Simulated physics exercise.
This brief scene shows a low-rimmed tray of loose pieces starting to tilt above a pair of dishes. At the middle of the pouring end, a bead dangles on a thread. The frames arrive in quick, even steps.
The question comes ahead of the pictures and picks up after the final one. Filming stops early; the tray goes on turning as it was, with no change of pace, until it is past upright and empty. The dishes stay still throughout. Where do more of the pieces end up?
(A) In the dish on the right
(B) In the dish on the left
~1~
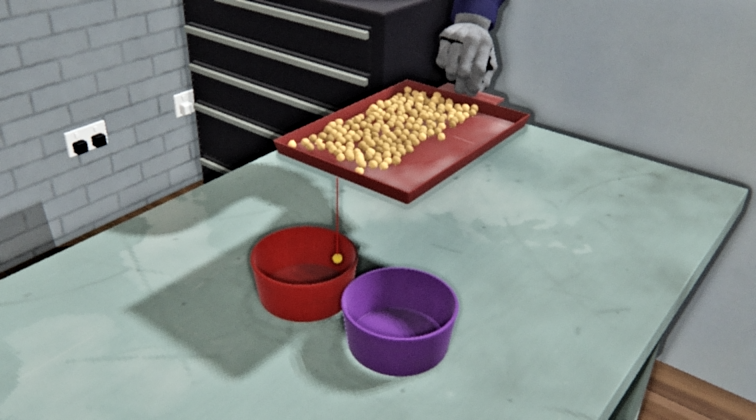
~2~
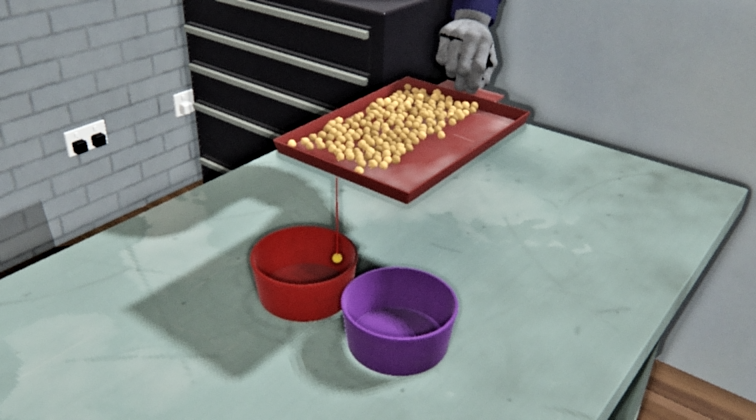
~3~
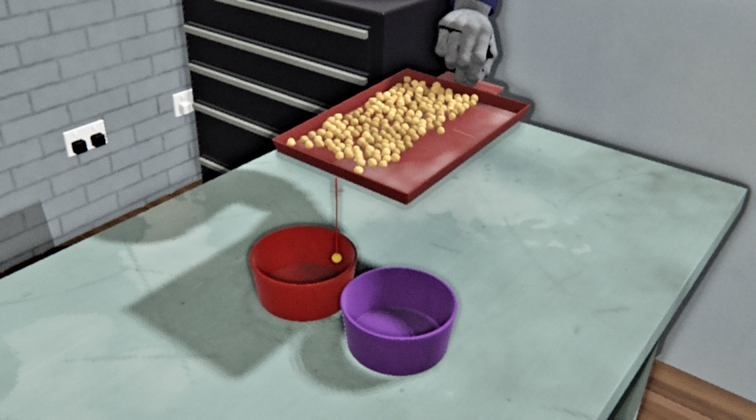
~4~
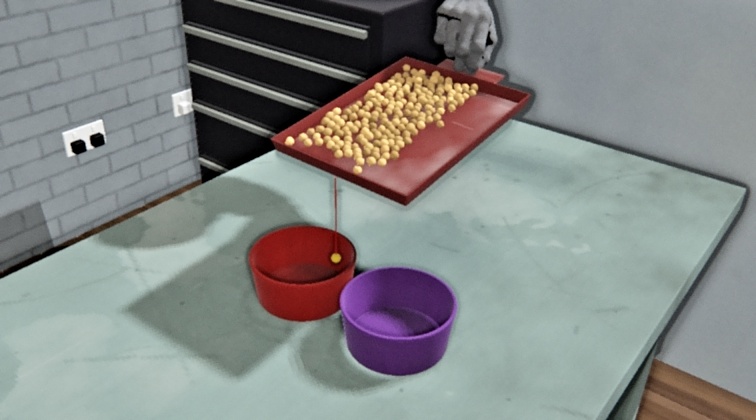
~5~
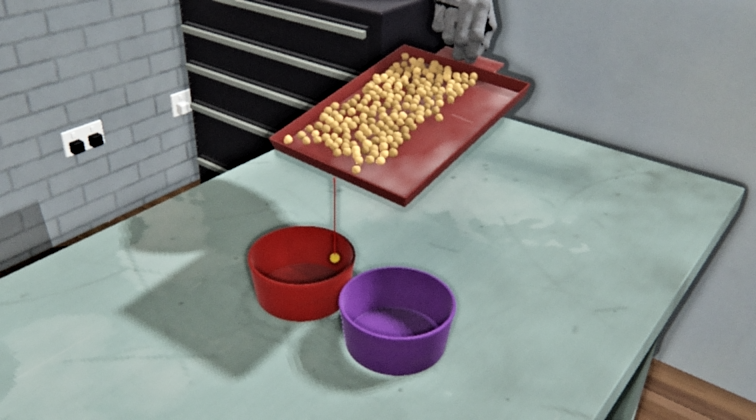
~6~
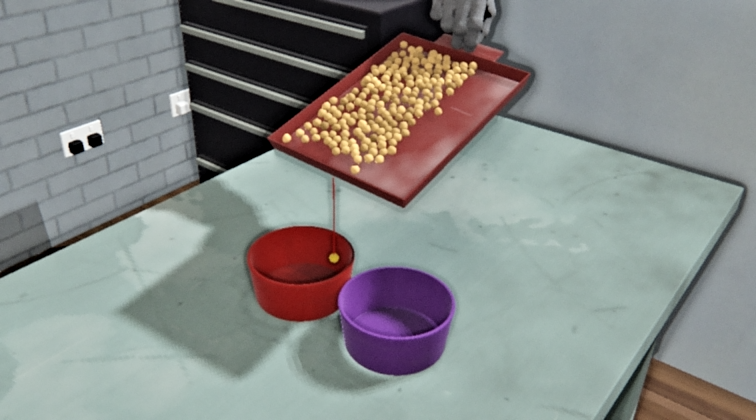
A.
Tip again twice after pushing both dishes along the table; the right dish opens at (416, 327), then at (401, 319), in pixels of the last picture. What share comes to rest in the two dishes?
In order: 80 percent, then 80 percent.
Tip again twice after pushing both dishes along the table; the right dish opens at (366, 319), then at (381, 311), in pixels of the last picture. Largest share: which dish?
In order of the tries: The dish on the right side, then the dish on the right side.
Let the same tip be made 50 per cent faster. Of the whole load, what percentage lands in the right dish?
Result: About 50 per cent.
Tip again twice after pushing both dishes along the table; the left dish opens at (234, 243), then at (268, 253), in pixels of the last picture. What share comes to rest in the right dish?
That makes 50 per cent, followed by 70 per cent.
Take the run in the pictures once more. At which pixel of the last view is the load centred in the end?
(367, 345).
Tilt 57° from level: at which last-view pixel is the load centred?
Close to (358, 143).
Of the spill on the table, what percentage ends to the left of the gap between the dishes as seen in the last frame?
Looks to be around 80 per cent of the spill.
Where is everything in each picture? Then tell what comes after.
In the first frame, corners of the pouring end at (278, 140) and (408, 190), level; middle of the load at (398, 124), dried chickpeas; left dish at (269, 294); right dish at (365, 347); bead on its thread at (337, 258).
In the second frame, corners of the pouring end at (278, 140) and (408, 190), level; middle of the load at (398, 122).
In the third frame, corners of the pouring end at (277, 139) and (407, 191), tipped barely, lowest at the right corner; middle of the load at (397, 118).
In the fourth frame, corners of the pouring end at (276, 138) and (406, 193), tipped a little, lowest at the right corner; middle of the load at (396, 111).
In the fifth frame, corners of the pouring end at (274, 138) and (404, 195), tipped a little, lowest at the right corner; middle of the load at (395, 104).
In the sixth frame, corners of the pouring end at (272, 137) and (403, 196), tipped clearly, lowest at the right corner; middle of the load at (394, 97); left dish at (265, 294); right dish at (361, 346).
Soon, tray tipped steeply; nearly all on the tray; a stray few in the air.
A while on, tray tipped right over; nearly all on the tray; a small part in the right dish; a stray few outside both; a stray few in the air.
Towards the end, tray tipped past a quarter turn; about half in the right dish; a small part in the left dish; about a third outside both.
Finally, tray tipped past a quarter turn; about half in the right dish; a small part in the left dish; about a third outside both.
